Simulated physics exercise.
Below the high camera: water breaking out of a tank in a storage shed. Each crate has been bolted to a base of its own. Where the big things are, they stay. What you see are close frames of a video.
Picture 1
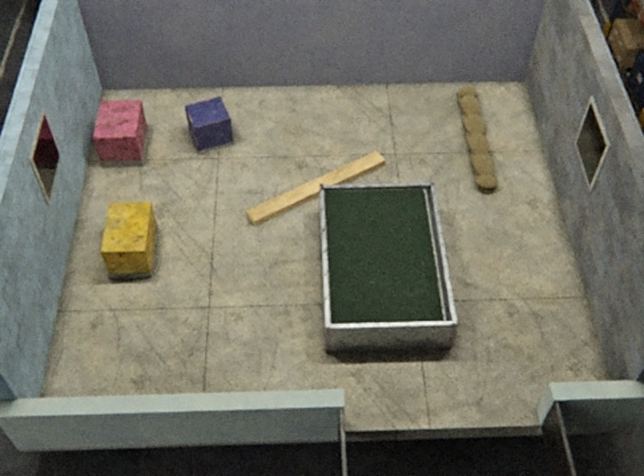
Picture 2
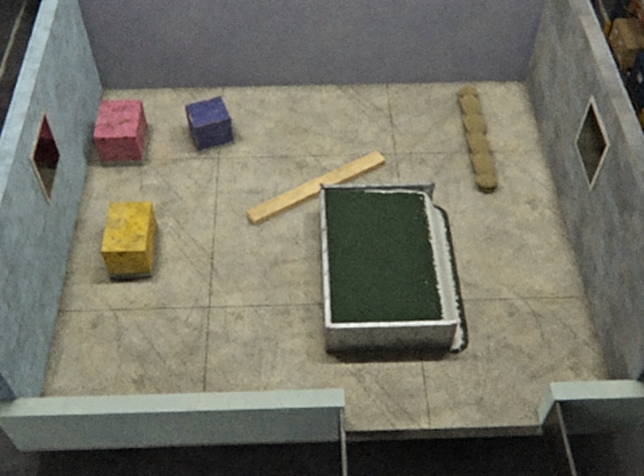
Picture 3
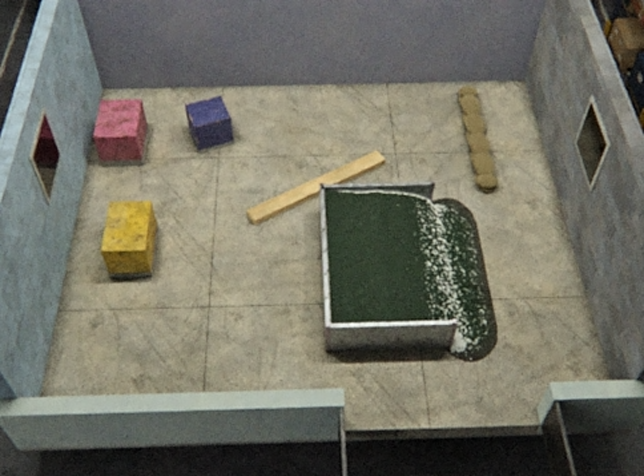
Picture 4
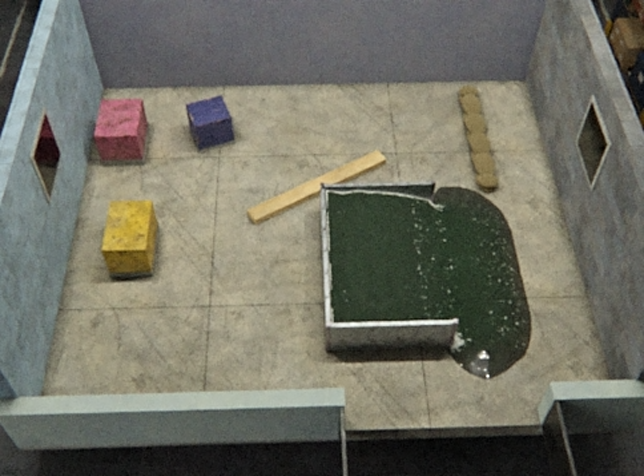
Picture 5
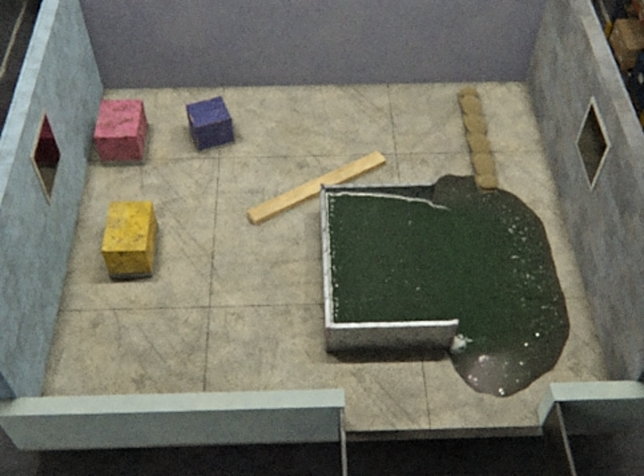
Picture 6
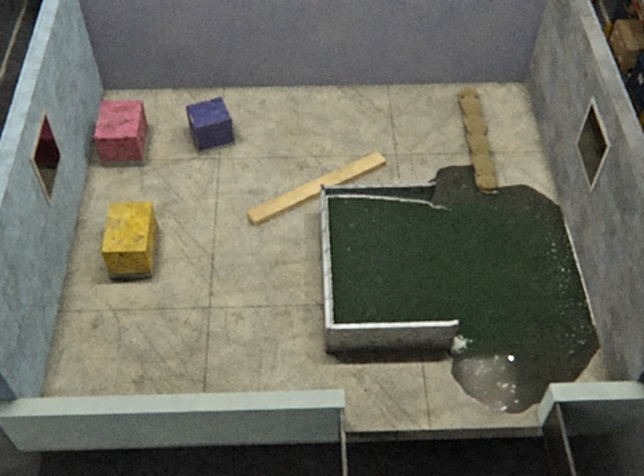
We see a tank of dark green water in a walled room with coloured blocks and a wooden plank; water pours out its right side, foaming at first, then spreads across the floor around the row of brown objects and to the right wall.
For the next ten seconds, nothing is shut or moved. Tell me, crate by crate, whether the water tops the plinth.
In the end the yellow crate will come out dry; the blue crate will come out wet; the pink crate will come out dry.
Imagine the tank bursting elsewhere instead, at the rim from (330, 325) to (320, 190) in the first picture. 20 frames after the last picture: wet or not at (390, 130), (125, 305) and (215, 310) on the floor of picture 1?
Order as asked: Untouched, swamped, swamped.
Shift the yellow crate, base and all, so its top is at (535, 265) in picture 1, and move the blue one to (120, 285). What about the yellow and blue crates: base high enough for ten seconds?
Note: Yellow crate flooded, blue crate untouched.
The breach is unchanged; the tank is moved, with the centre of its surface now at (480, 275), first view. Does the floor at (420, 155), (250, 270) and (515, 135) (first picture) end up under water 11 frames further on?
Untouched, untouched, submerged.
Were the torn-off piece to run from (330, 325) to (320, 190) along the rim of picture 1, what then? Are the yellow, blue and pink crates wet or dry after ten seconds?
Yellow: Flooded; blue: Flooded; pink: Flooded.
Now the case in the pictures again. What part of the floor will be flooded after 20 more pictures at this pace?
My estimate is roughly 35 percent.
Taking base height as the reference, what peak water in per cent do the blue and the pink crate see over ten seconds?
I'd say 160 per cent for the first one and 50 per cent for the second.
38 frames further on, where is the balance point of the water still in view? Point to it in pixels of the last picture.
The centre of mass sits at about (429, 228).
A moment on, water covers 20 % of the floor; the yellow crate not reached, the blue crate not reached, the pink crate not reached.
Next, water covers 25 % of the floor; the yellow crate not reached, the blue crate not reached, the pink crate not reached.
Then, water covers 35 % of the floor; the yellow crate not reached, the blue crate not reached, the pink crate not reached.
Later, water covers 60 % of the floor; the yellow crate not reached, the blue crate water round its plinth, the pink crate not reached.
In the end, water covers 75 % of the floor; the yellow crate stayed above the water, the blue crate was topped, the pink crate stayed above the water.
